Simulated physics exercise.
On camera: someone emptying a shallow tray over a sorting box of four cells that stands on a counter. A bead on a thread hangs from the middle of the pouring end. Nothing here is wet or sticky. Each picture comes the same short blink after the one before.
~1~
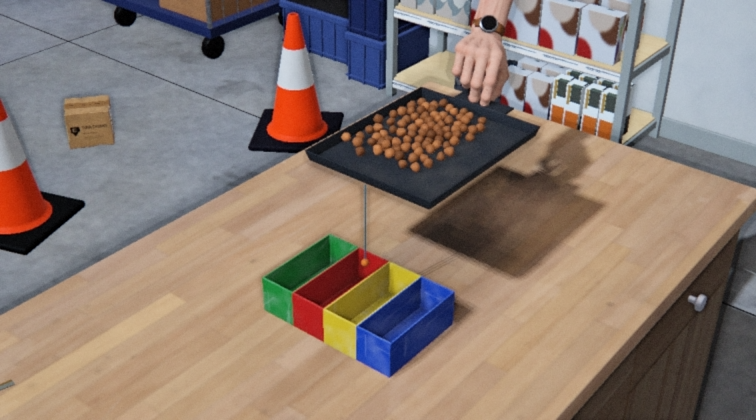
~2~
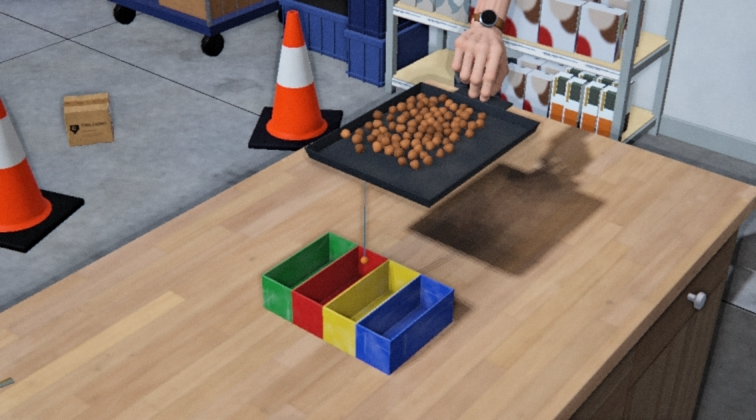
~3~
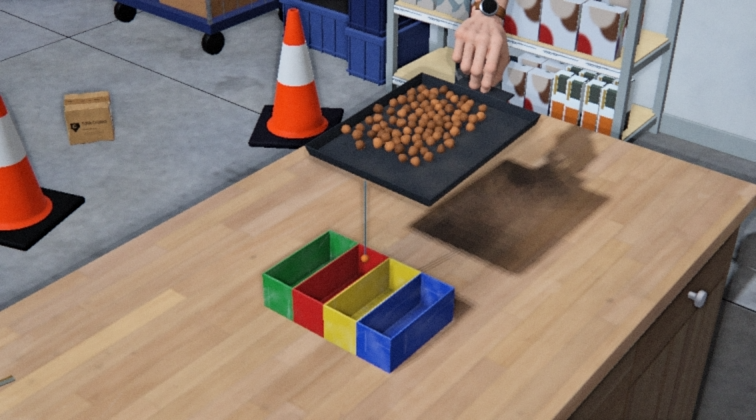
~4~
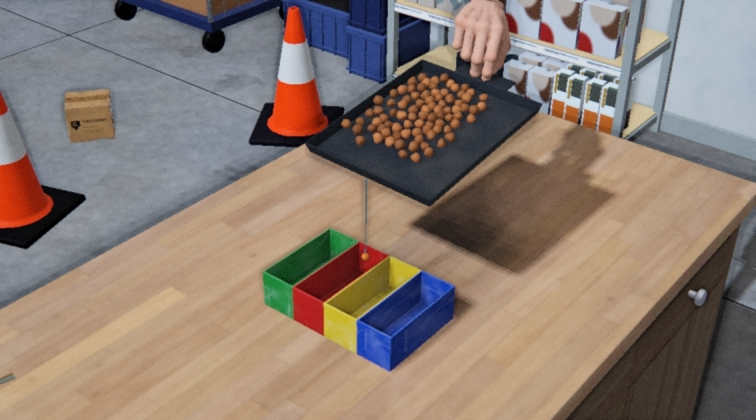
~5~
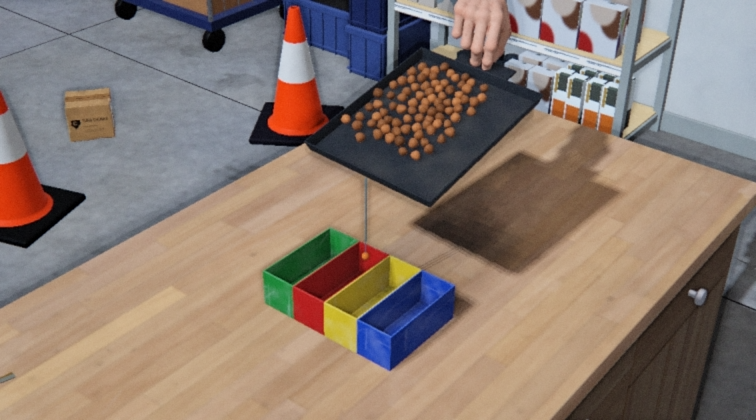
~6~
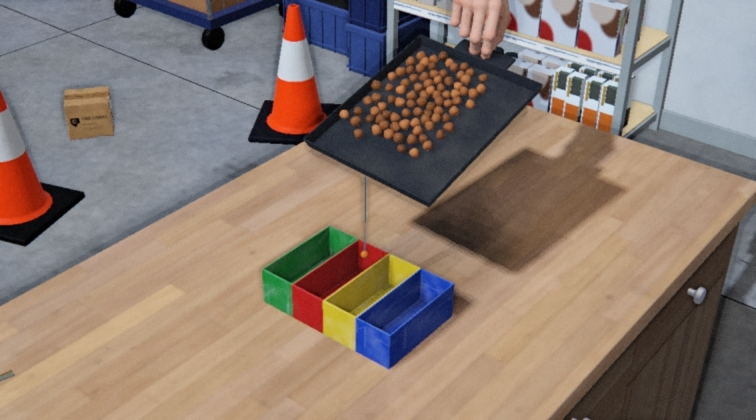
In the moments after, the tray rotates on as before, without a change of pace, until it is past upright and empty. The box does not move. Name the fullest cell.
It favours the blue compartment.
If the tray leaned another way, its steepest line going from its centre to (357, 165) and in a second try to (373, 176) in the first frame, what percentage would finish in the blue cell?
Roughly 0 per cent, and 10 per cent.
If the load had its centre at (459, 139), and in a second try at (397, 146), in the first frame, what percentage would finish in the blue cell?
First some 50, then 30 per cent.
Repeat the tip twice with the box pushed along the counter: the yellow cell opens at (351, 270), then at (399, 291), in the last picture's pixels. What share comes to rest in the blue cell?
Roughly 30 per cent, and 30 per cent.
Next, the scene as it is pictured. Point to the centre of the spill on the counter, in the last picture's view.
At about (435, 372).
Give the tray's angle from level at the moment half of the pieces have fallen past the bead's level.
Near 100 degrees.
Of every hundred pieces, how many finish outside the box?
Roughly 10 in a hundred.
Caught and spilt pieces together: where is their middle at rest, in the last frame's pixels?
Roughly at (389, 327).
Soon, tray tipped steeply; most on the tray; a stray few in the red cell; a small part falling or outside the box.
A while on, tray tipped right over; about half on the tray; a small part in the blue cell; a small part in the yellow cell; a stray few in the red cell; about a quarter falling or outside the box.
Towards the end, tray tipped past a quarter turn; about half in the blue cell; about a quarter in the yellow cell; a small part in the red cell; a stray few in the green cell; a small part falling or outside the box.
Finally, tray tipped past a quarter turn; about half in the blue cell; about a quarter in the yellow cell; a small part in the red cell; a stray few in the green cell; a small part outside the box.
